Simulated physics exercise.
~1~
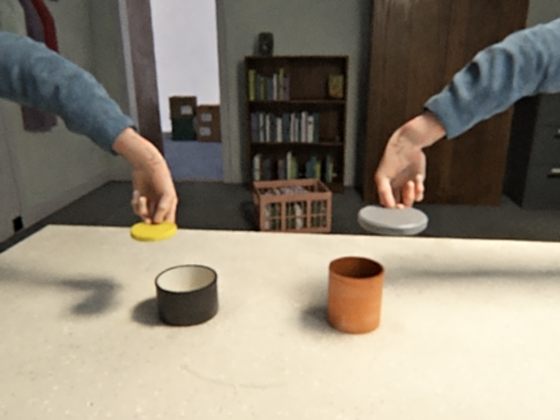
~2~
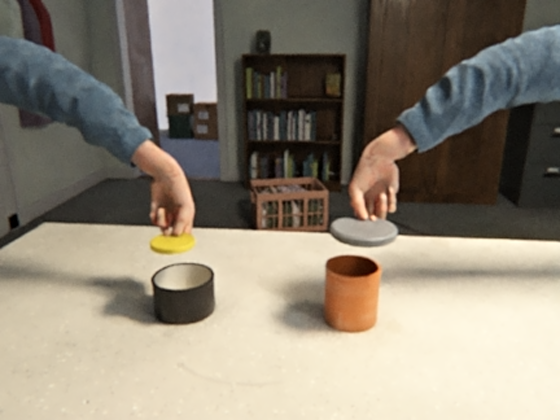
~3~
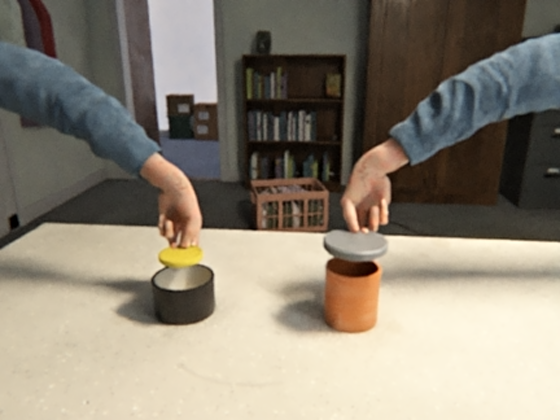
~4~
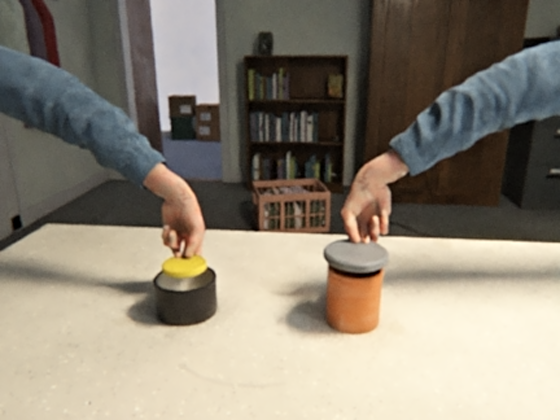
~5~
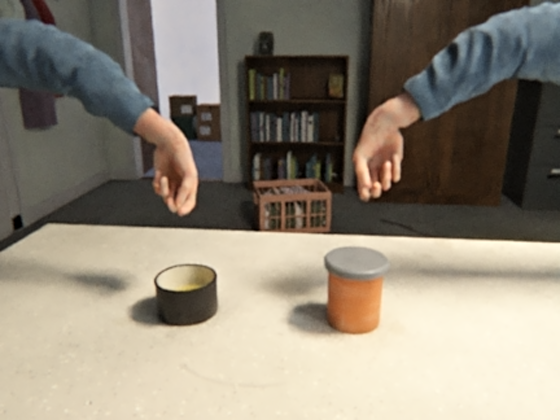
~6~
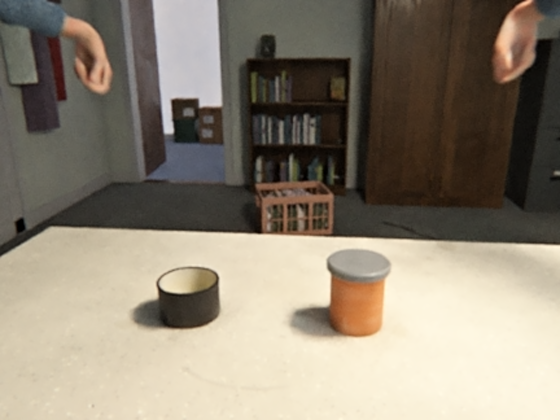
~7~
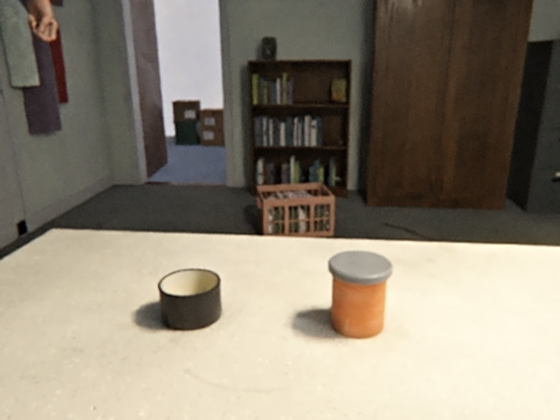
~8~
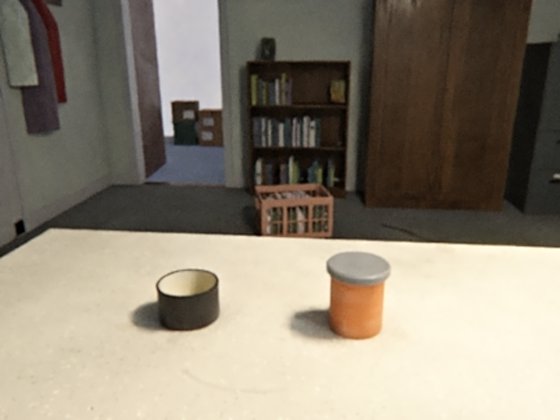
We see two hands lower a yellow disc toward a black pot and a grey disc onto an orange jar, then let go and withdraw. The grey disc rests on the jar's rim like a lid, while the yellow one drops inside the pot, out of sight.
